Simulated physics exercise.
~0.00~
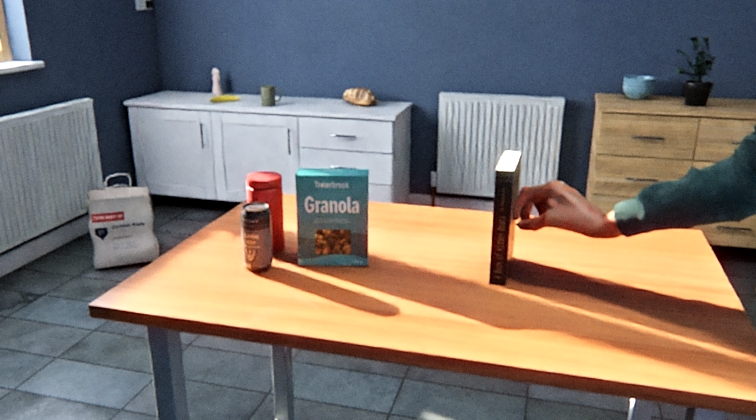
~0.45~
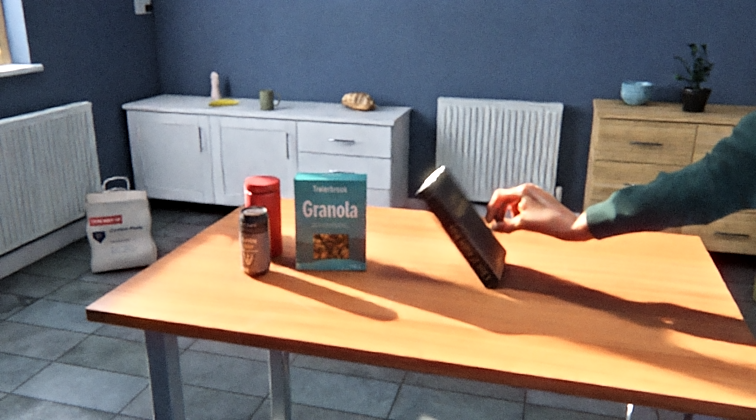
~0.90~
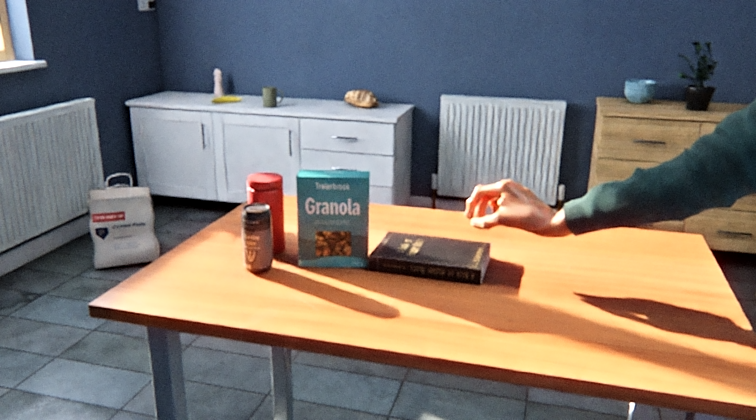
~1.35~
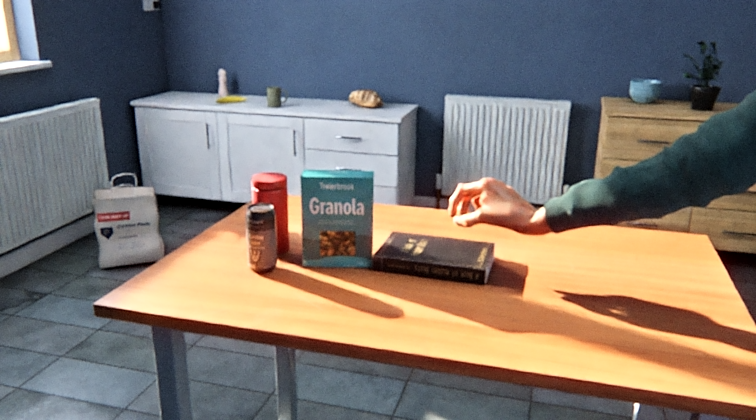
A hand pushes an upright black book leftward until it topples flat beside a granola box.
